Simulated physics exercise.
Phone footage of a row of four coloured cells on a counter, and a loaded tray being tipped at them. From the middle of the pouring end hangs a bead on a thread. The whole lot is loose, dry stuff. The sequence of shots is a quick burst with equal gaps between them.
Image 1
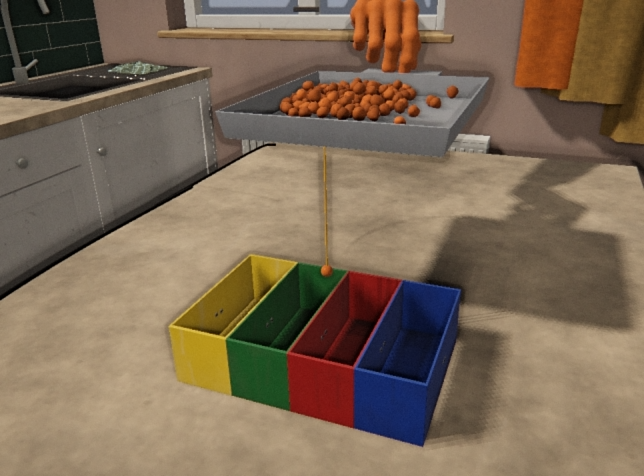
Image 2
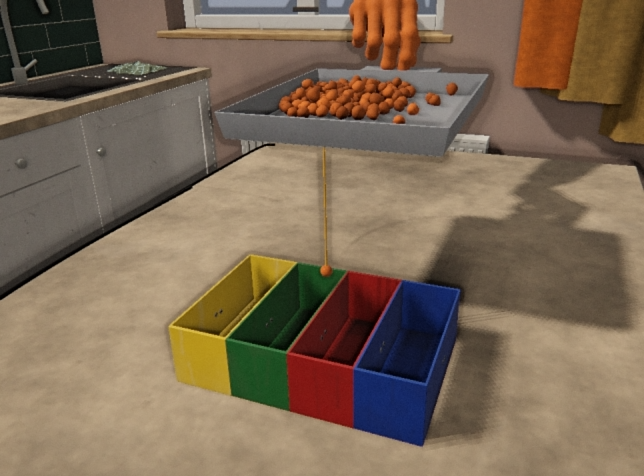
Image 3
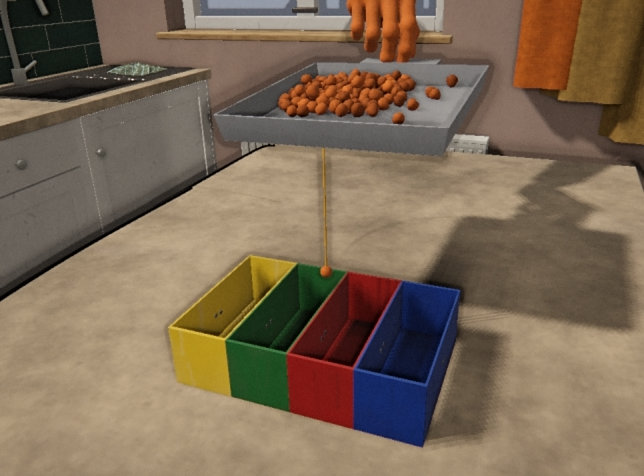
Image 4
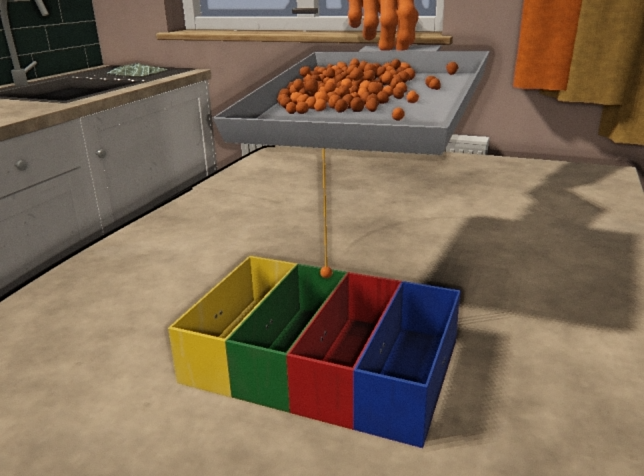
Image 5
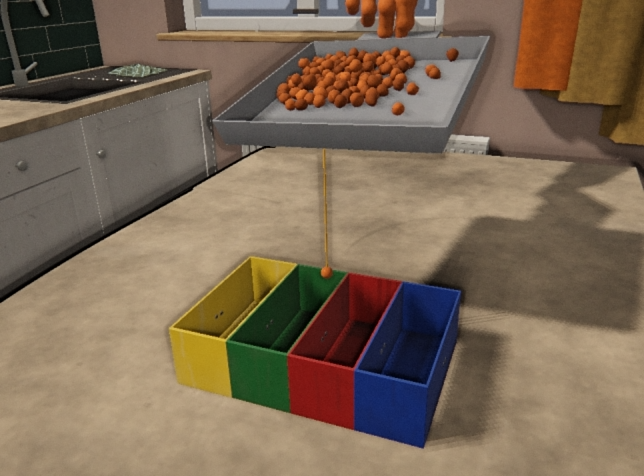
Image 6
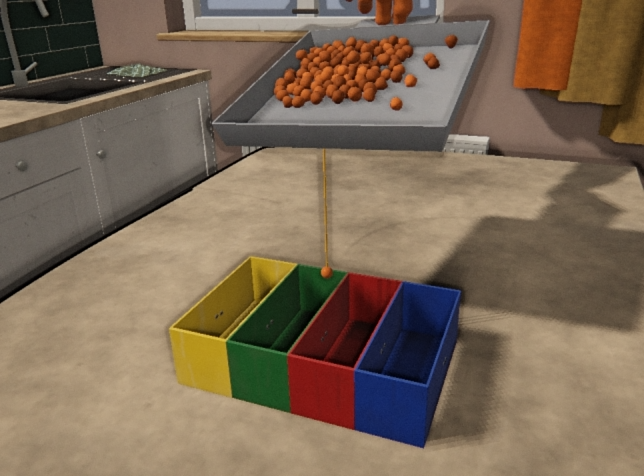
An orange hand slowly tilts a tray of small orange balls above four coloured cells.
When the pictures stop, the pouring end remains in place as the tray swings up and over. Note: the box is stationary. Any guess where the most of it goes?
I'd say the yellow cell.
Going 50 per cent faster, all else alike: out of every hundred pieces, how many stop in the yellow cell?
It would be around 50 percent.
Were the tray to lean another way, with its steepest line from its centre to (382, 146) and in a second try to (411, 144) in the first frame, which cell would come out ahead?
Blue, then the blue one.
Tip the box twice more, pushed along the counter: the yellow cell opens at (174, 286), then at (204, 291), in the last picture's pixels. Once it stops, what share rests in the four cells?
Result, in turn: 90 %, 90 %.
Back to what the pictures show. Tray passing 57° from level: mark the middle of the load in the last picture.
Somewhere about (283, 93).
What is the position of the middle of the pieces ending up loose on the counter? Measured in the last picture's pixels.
The middle lies near (85, 388).
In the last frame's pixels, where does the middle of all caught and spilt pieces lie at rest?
Close to (232, 353) in the last view.
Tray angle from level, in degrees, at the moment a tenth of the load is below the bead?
A tilt of roughly 105°.
Shortly afterwards, tray tipped steeply; all but a few on the tray; only a few in the green cell; only a few falling or outside the box.
Next, tray tipped right over; all but a few on the tray; only a few in the yellow cell; only a few falling or outside the box.
Some moments later, tray tipped past a quarter turn; near half in the yellow cell; near a quarter in the green cell; a little in the red cell; only a few in the blue cell; near a quarter falling or outside the box.
In the end, tray tipped past a quarter turn; near half in the yellow cell; near a quarter in the green cell; a little in the red cell; only a few in the blue cell; near a quarter outside the box.
